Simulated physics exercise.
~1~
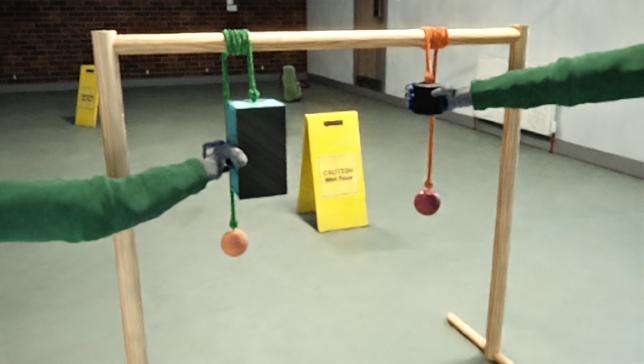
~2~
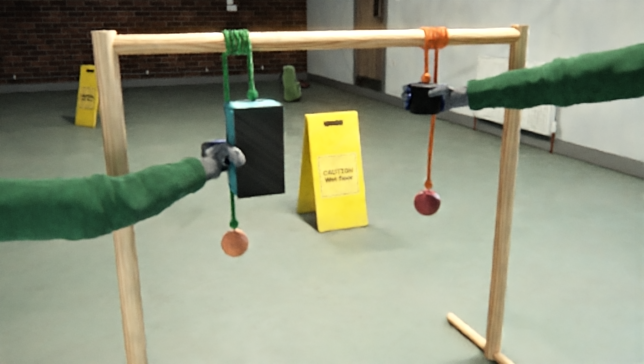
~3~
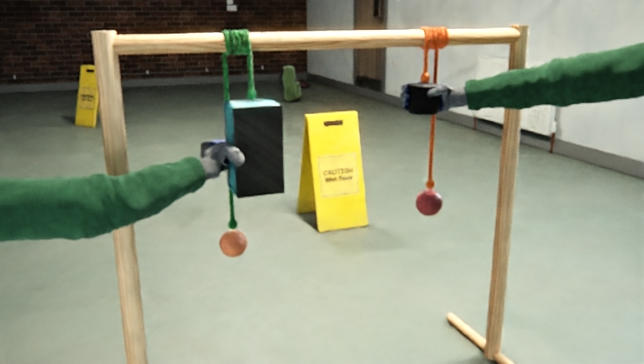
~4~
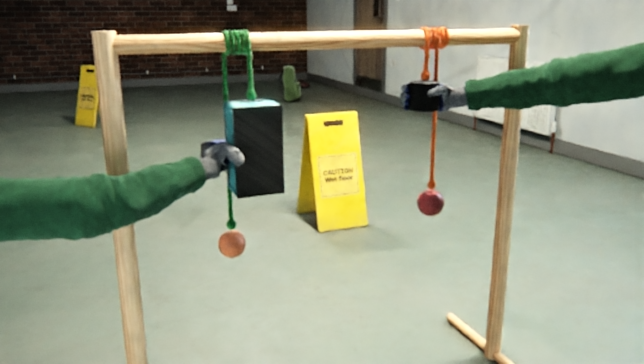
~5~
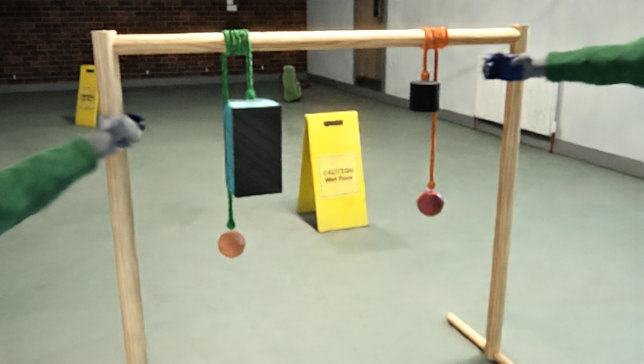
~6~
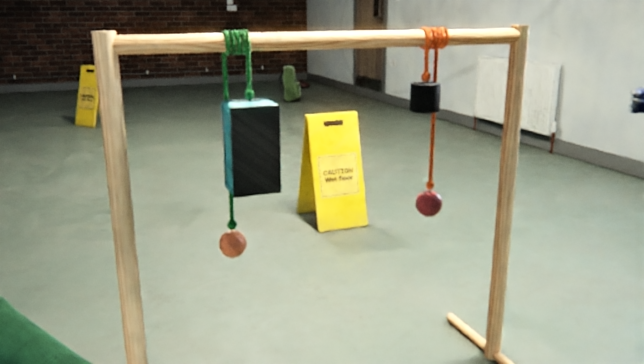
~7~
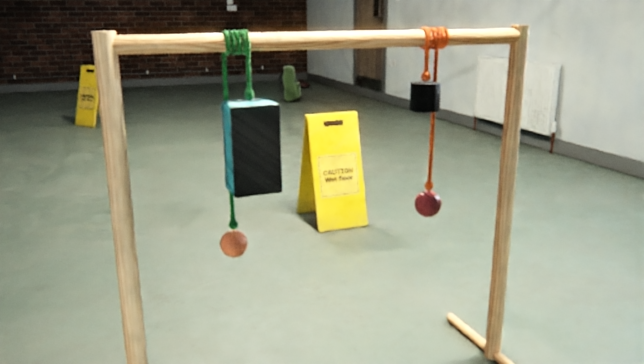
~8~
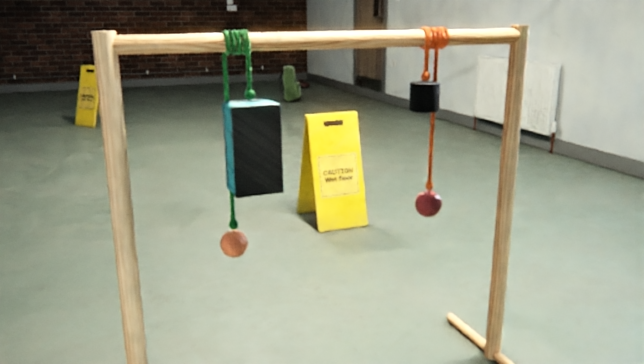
A wooden stand with a long crossbar fills a grey-floored room, seen from the front by a still camera, with a yellow caution sign behind its middle and another far back on the left. From a green cord on the left hang a turquoise and black case and a pale orange ball; from an orange cord on the right hang a small black object and a dark red ball. Two gloved hands in green sleeves reach in from either side, holding nearly still. Both then let go and draw away out of view. The case and the black object stay hanging at the same height.
